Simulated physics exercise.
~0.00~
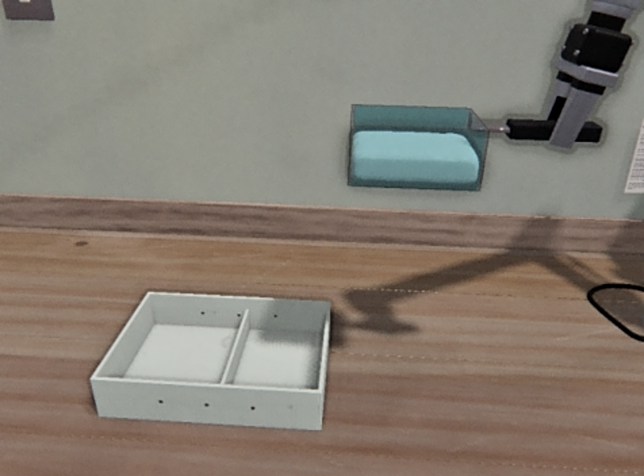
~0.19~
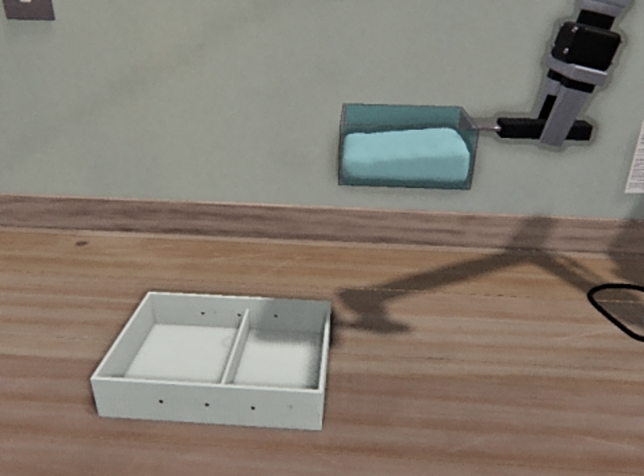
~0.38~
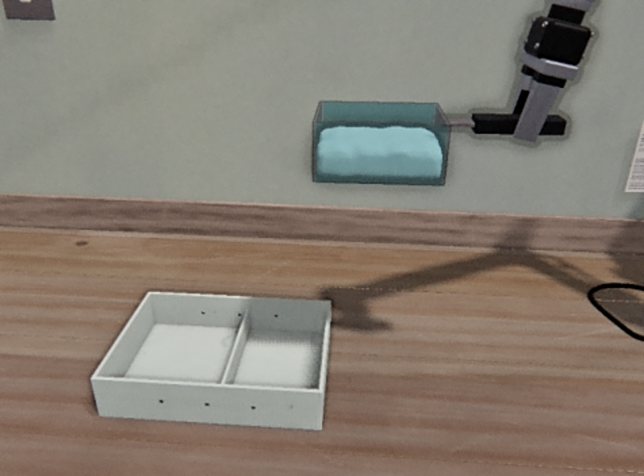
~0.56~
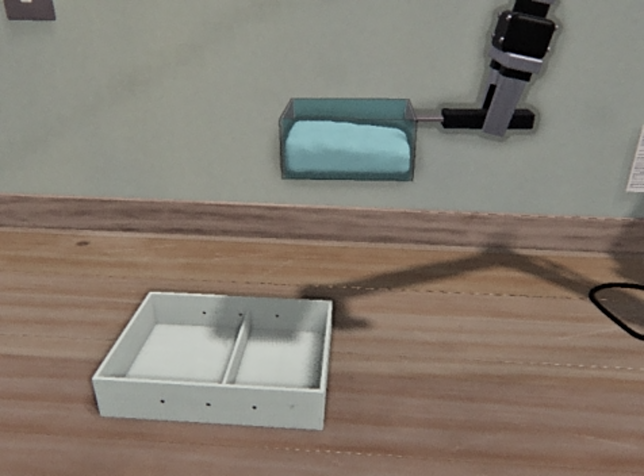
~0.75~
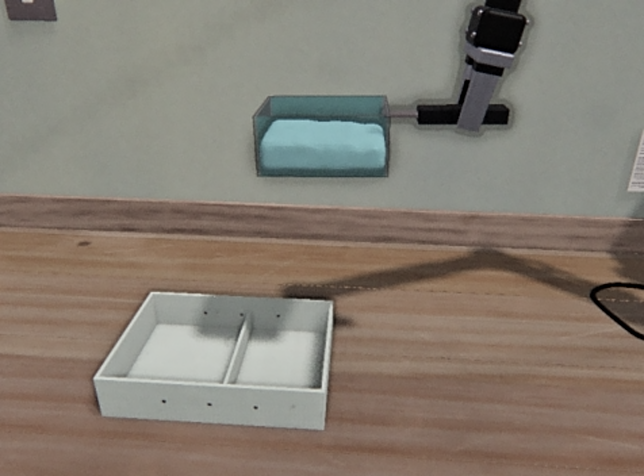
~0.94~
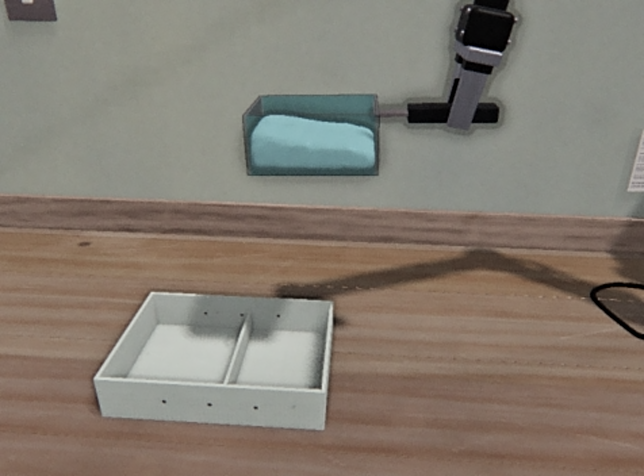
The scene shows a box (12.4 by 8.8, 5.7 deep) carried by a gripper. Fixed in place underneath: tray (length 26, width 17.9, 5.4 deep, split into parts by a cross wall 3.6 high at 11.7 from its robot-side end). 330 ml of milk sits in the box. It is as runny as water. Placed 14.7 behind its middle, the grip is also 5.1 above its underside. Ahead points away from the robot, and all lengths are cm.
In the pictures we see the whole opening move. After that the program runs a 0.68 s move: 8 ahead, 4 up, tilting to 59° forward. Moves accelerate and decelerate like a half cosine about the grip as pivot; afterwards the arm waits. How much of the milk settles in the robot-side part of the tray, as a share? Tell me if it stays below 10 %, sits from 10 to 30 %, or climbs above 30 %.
It sits from 10 to 30 %.
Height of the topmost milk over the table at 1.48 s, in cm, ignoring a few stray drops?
The top of the liquid sits at around 25 centimetres above the table.
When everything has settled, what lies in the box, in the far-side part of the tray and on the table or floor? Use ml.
Roughly 100, 160, 20 ml.
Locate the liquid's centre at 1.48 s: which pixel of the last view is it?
In the last picture, close to (270, 231).
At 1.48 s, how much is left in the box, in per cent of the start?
Roughly 70 per cent.
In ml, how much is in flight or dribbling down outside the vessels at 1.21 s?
It comes to close to 0 ml.
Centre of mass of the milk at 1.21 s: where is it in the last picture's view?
About (301, 174) in the last view.
By 1.21 s, tilted 22° forward, liquid up to 31 above the table; 335 ml in the box.
By 1.48 s, tilted 54° forward, liquid up to 25 above the table; 225 ml in the box, 5 ml in the far-side part, 100 ml in the air or running down outside.
By 1.82 s, tilted 59° forward, liquid up to 49 above the table; 135 ml in the box, 130 ml in the far-side part, 25 ml in the robot-side part, 40 ml in the air or running down outside.
By 2.62 s, tilted 59° forward, liquid up to 60 above the table; 155 ml in the far-side part, 105 ml in the box, 55 ml in the robot-side part, 20 ml on the table or floor.
Final state, 155 ml in the far-side part, 105 ml in the box, 55 ml in the robot-side part, 20 ml on the table or floor. That is 16 % in the robot-side part of the tray.
